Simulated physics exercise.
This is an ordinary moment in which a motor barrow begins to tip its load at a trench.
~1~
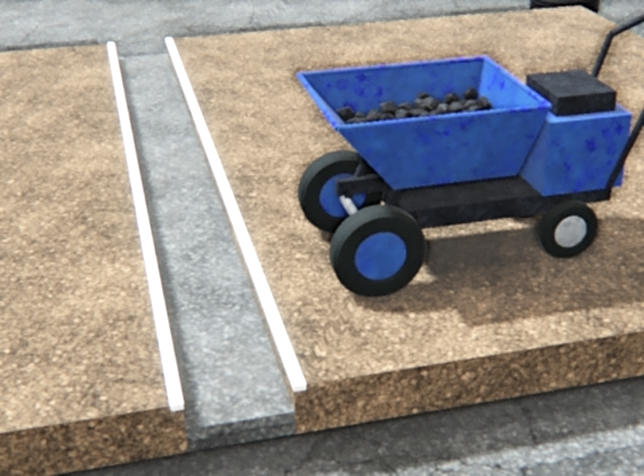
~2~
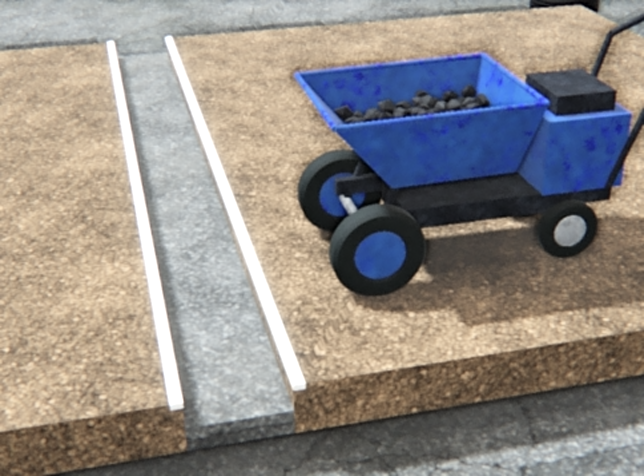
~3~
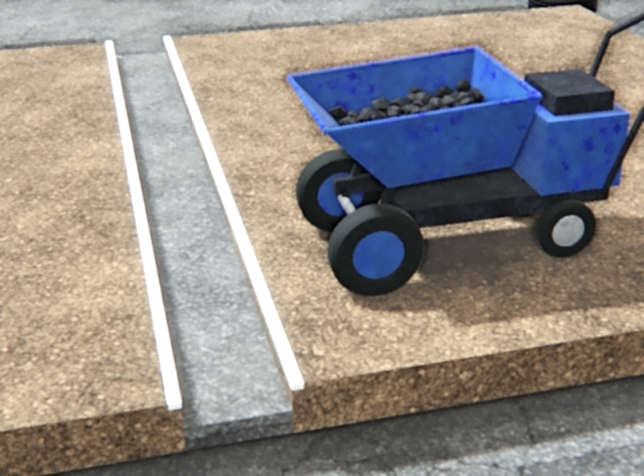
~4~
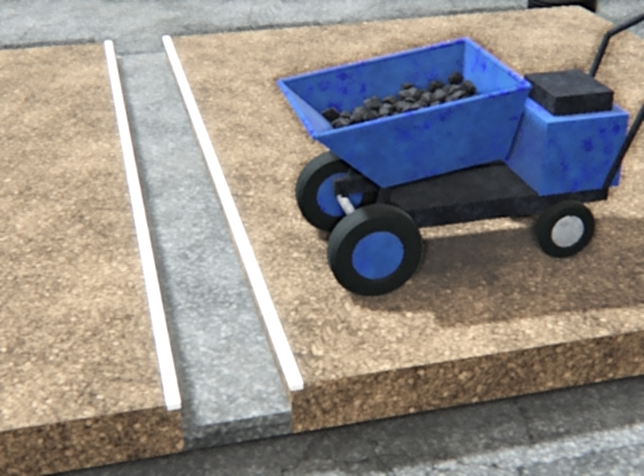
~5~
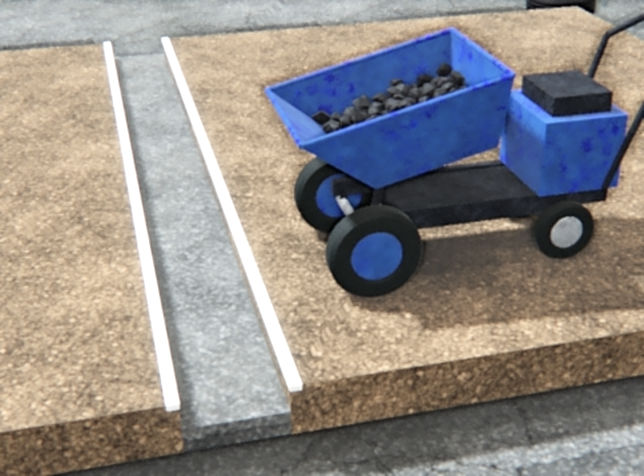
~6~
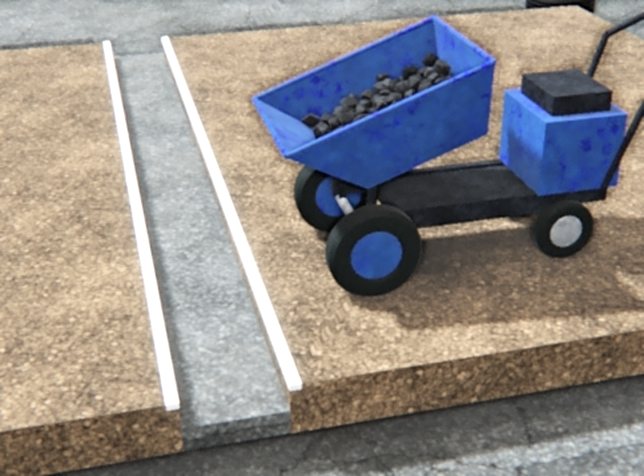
A blue motor barrow tilts its skip of dark lumps leftward beside a shallow trench.
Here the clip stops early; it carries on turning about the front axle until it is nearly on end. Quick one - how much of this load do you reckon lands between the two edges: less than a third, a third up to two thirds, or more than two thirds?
Beyond two-thirds.
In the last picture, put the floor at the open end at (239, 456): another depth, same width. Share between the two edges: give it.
I'd put it at about 100 in a hundred.
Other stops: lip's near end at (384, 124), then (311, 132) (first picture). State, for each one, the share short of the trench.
0 % for the first, 0 % for the second.
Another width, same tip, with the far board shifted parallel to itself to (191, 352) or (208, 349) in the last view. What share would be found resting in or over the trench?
I'd put it near 60 in a hundred, then near 40 in a hundred.
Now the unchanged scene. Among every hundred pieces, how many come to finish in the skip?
Around 5 %.
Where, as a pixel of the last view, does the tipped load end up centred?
Once nothing moves, the middle sits near (192, 289).
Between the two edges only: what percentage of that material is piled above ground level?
It works out at about 20 percent.
Shortly afterwards, skip tipped steeply; the whole lot in the skip.
Next, skip tipped right over; near two thirds in the skip; near a quarter in or heaped over the trench.
Some moments later, skip tipped right over; a little in the skip; the bulk in or heaped over the trench; a little beyond it.
In the end, skip tipped right over; a little in the skip; the bulk in or heaped over the trench; a little beyond it.
